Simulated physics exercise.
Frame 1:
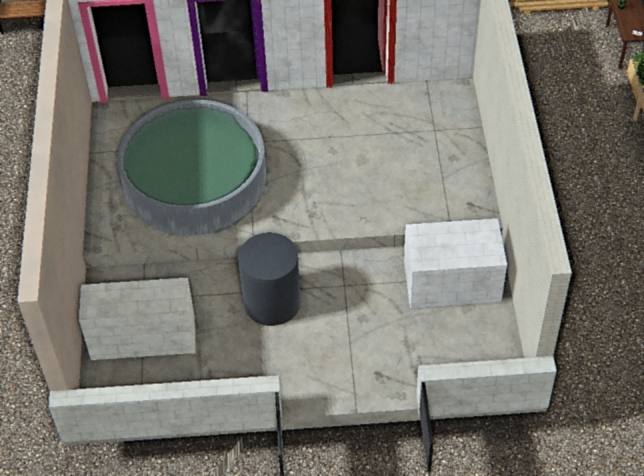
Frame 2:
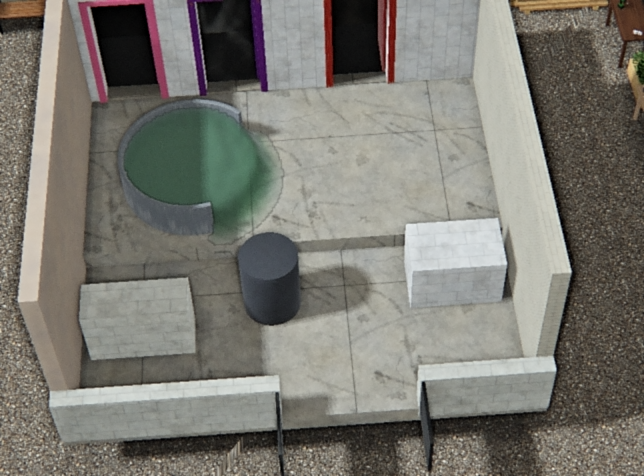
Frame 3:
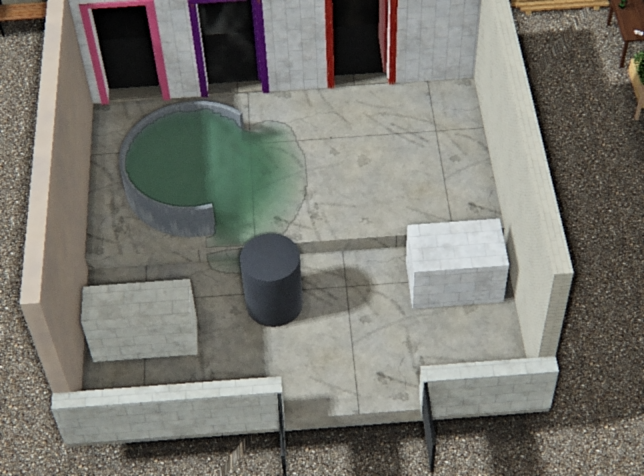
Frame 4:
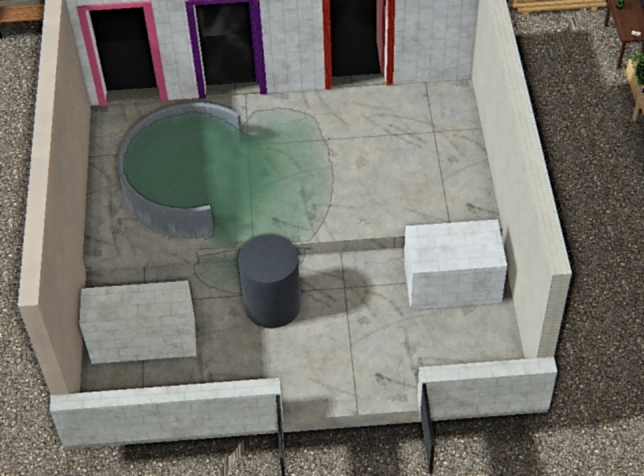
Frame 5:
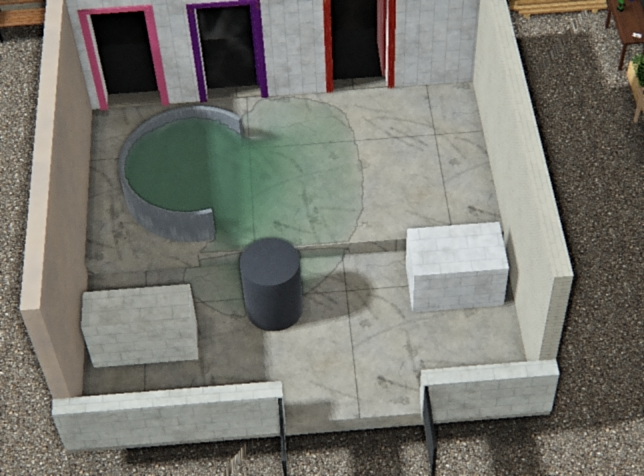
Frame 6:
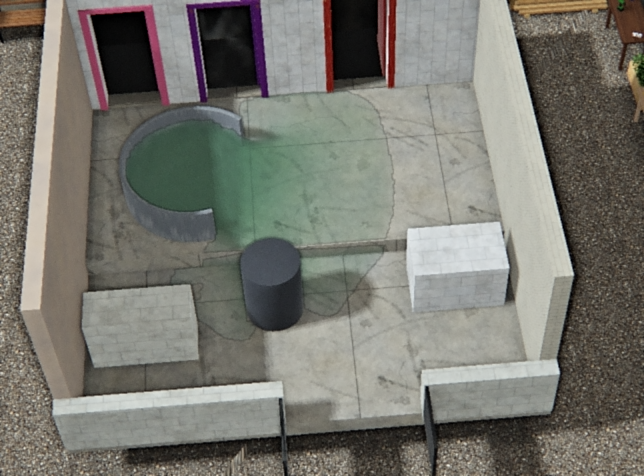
Green water pouring from a round grey pool as its right side opens, spreading across the stone yard and around a dark cylinder.
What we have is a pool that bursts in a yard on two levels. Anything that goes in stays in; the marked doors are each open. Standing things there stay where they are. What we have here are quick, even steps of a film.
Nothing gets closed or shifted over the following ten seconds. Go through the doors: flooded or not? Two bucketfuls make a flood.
At the end, the purple door will not top two buckets, the pink door will not top two buckets, the red door will top two buckets.
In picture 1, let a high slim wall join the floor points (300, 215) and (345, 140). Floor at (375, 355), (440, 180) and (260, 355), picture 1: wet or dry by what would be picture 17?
Reading the points as listed, I get deluged, then left untouched, then left untouched.
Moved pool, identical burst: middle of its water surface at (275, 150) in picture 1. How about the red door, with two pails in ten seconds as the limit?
Red: Too much.
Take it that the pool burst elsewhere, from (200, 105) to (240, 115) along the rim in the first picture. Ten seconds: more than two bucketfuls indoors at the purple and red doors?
The purple door tops the mark and the red door tops the mark.
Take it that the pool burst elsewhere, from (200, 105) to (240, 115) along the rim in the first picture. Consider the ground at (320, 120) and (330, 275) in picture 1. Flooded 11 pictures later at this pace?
Respectively: Drenched and parched.
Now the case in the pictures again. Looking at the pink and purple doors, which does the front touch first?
It would be the purple one.
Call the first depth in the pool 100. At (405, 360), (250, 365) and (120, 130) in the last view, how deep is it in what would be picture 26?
In order: 8, 2, 0 %.
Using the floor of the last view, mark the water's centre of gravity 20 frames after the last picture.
The spot I would choose is (375, 215).
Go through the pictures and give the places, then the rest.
The first frame shows still water in the pool at (192, 156).
In the second frame, the front is at (219, 242), out from the gap at (260, 181).
In the third frame, the front is at (223, 268), out from the gap at (261, 184).
In the fourth frame, the front is at (289, 113), out from the gap at (259, 186).
In the fifth frame, the front is at (311, 104), out from the gap at (261, 190).
In the sixth frame, water pours out at (261, 190) and has run to (347, 96).
A moment on, water covers 50 % of the floor; the purple door wet at the sill, nothing in, the pink door not reached, the red door under two buckets in.
Next, water covers 60 % of the floor; the purple door wet at the sill, nothing in, the pink door not reached, the red door under two buckets in.
Then, water covers 65 % of the floor; the purple door wet at the sill, nothing in, the pink door not reached, the red door over two buckets in.
Later, water covers 80 % of the floor; the purple door wet at the sill, nothing in, the pink door not reached, the red door over two buckets in.
In the end, water covers 95 % of the floor; the purple door wet at the sill, nothing in, the pink door wet at the sill, nothing in, the red door far over two buckets in.
